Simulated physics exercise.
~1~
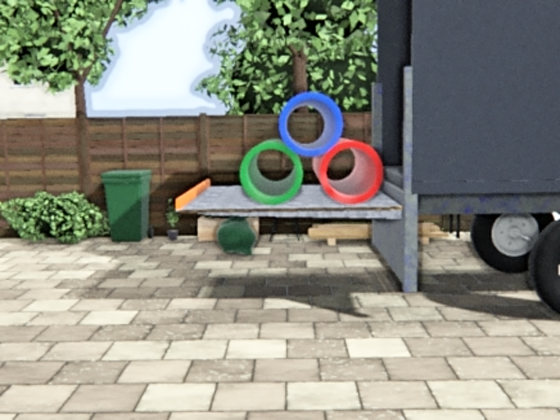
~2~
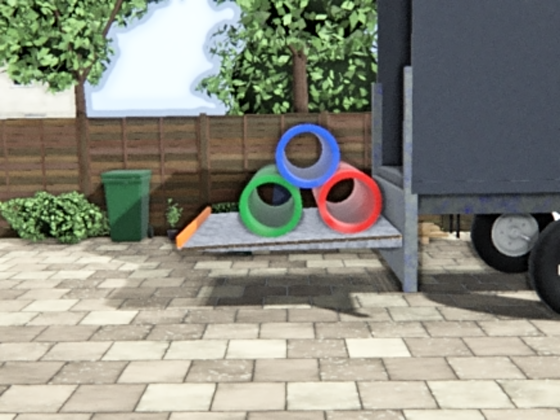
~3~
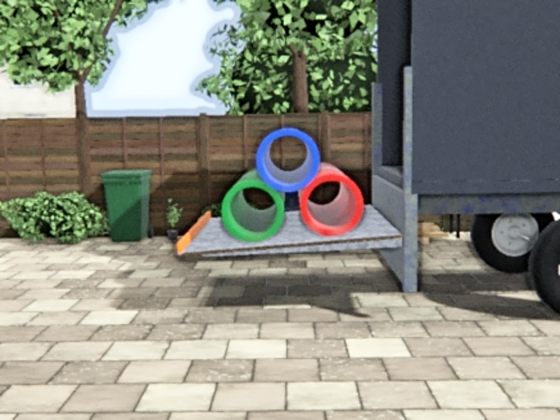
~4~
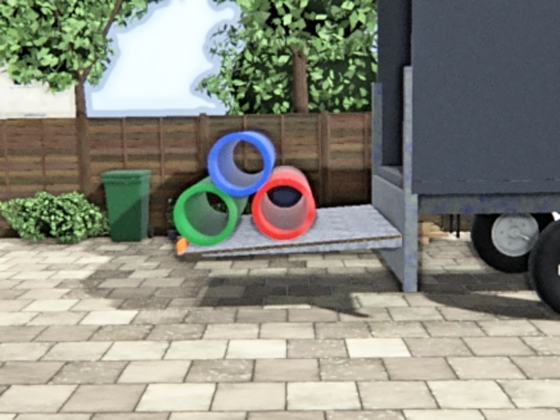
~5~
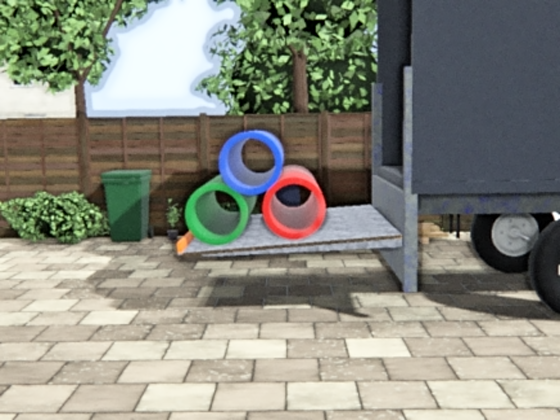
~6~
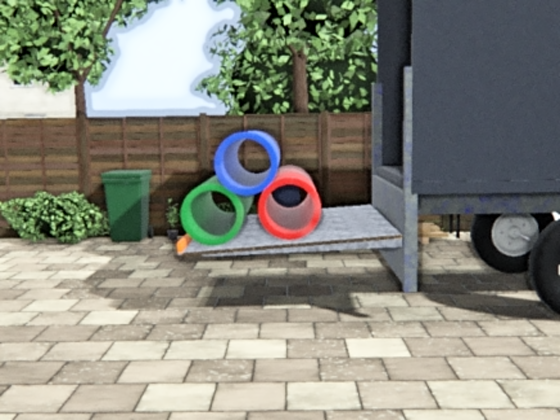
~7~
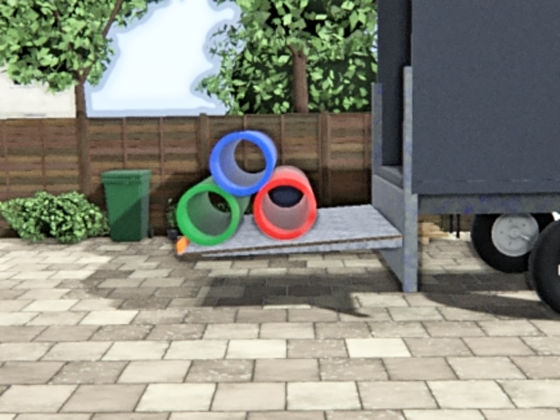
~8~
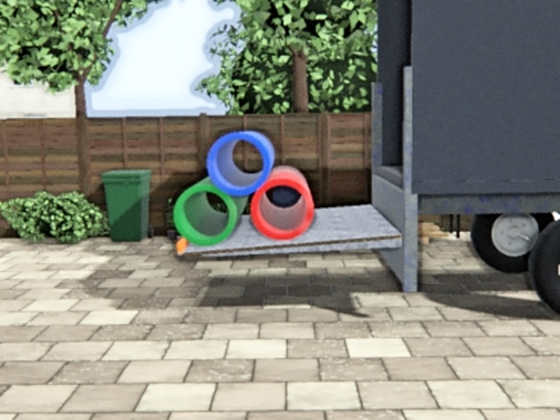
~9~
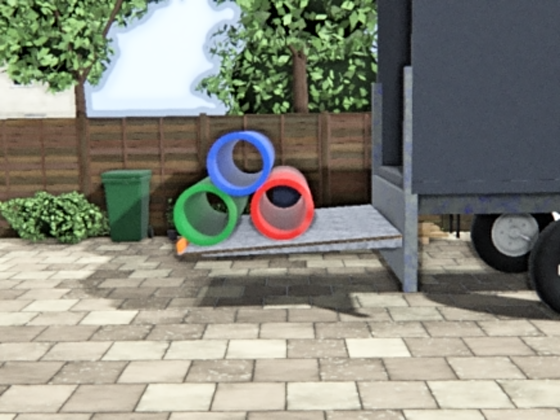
The clip opens on a raised tail-lift plate at the back of a dark truck, where a blue pipe rests on top of a green one and a red one, with an orange flap at the plate's outer left edge. The plate drops a little and tilts down toward the left. All three pipes roll left together, still stacked, until the green one reaches the flap, which leans outward. They roll back slightly to the right, then creep left again. Finally they settle against the flap, blue still on top, and none leaves the plate.
